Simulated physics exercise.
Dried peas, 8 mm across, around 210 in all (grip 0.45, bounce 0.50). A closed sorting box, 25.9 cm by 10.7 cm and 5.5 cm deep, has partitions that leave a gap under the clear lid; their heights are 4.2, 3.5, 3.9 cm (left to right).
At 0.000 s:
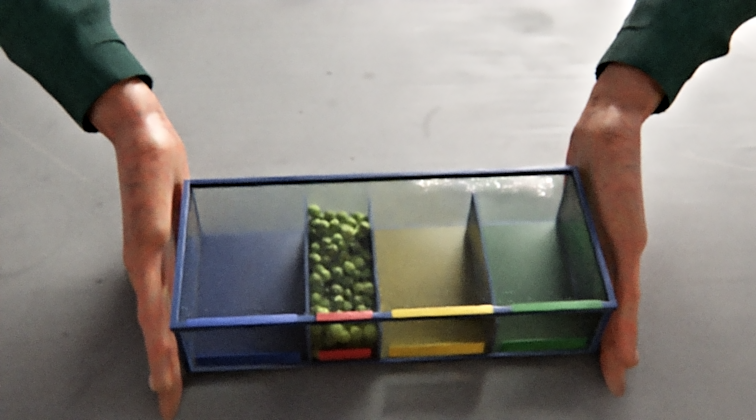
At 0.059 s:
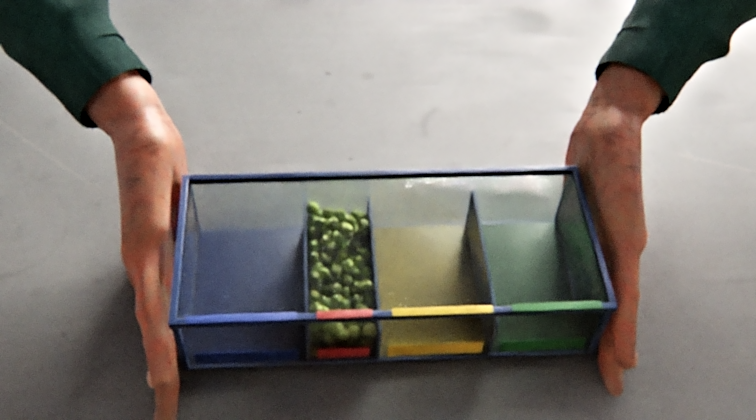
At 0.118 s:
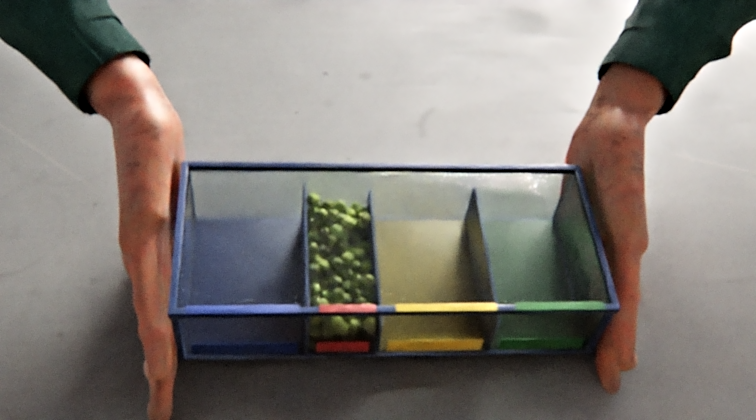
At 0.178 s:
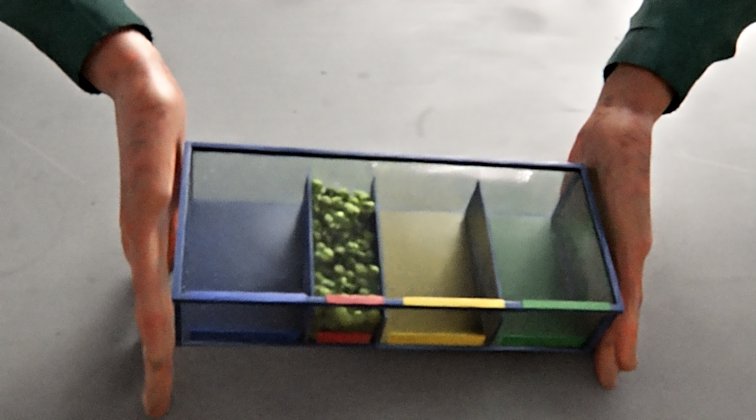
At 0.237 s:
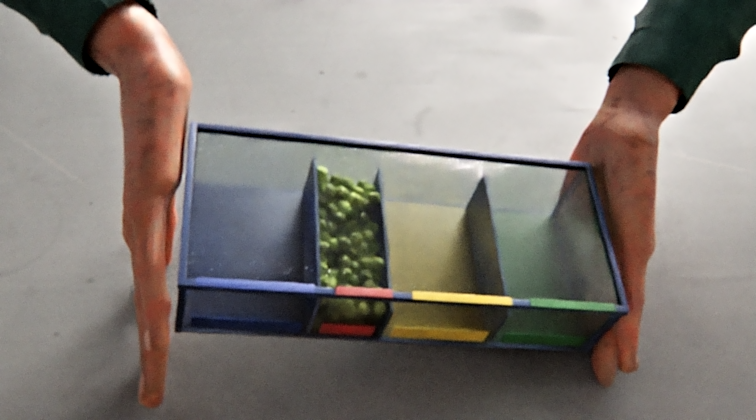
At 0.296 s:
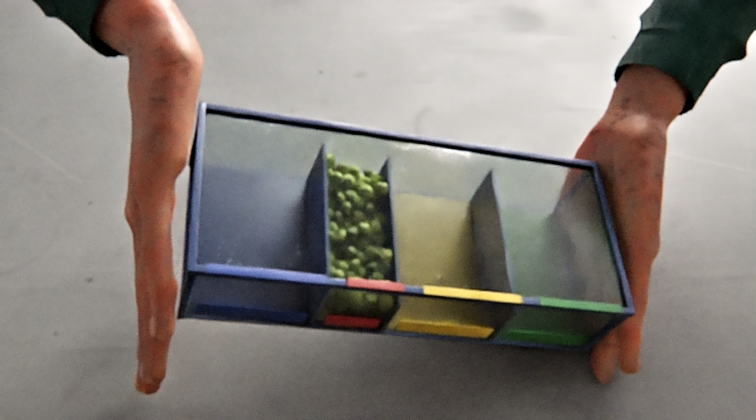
Two hands in dark green sleeves, one at each end, tilt a clear-lidded box with blue edges above a plain grey surface, seen from above and in front by a still camera. Its four compartments are marked blue, red, yellow and green from left to right, with small green peas filling only the narrow red one. The left end rises slowly, then faster, while the right end stays low and the peas remain between their partitions.
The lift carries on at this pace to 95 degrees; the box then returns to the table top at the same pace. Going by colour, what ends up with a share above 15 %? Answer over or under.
Red: Over, blue: Under, green: Over, yellow: Over.
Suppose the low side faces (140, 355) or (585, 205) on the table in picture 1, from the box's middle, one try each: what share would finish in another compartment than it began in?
Some 20 and 65 per cent.
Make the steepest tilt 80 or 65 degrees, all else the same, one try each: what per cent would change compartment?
About 35 and 15 per cent.
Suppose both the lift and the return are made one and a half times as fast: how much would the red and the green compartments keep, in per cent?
In that case red 30; green 45.
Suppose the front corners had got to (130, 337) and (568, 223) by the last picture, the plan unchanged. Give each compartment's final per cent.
Red 80, blue 20, green 0, yellow 0.
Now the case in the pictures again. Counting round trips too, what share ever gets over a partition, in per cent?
Roughly 75 per cent.
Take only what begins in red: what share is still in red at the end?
Some 20 per cent.
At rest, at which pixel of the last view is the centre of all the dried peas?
Near (469, 316).
After 1.52 s, tilt 95 degrees; red 65 %, green 15 %, yellow 15 %.
After 2.34 s, tilt 42 degrees; red 25 %, green 50 %, yellow 30 %.
Then, at 3.17 s, tilt 0 degrees; red 25 %, green 50 %, yellow 30 %.
At rest (4.0 s), red 25 %, blue 0 %, green 50 %, yellow 30 %.
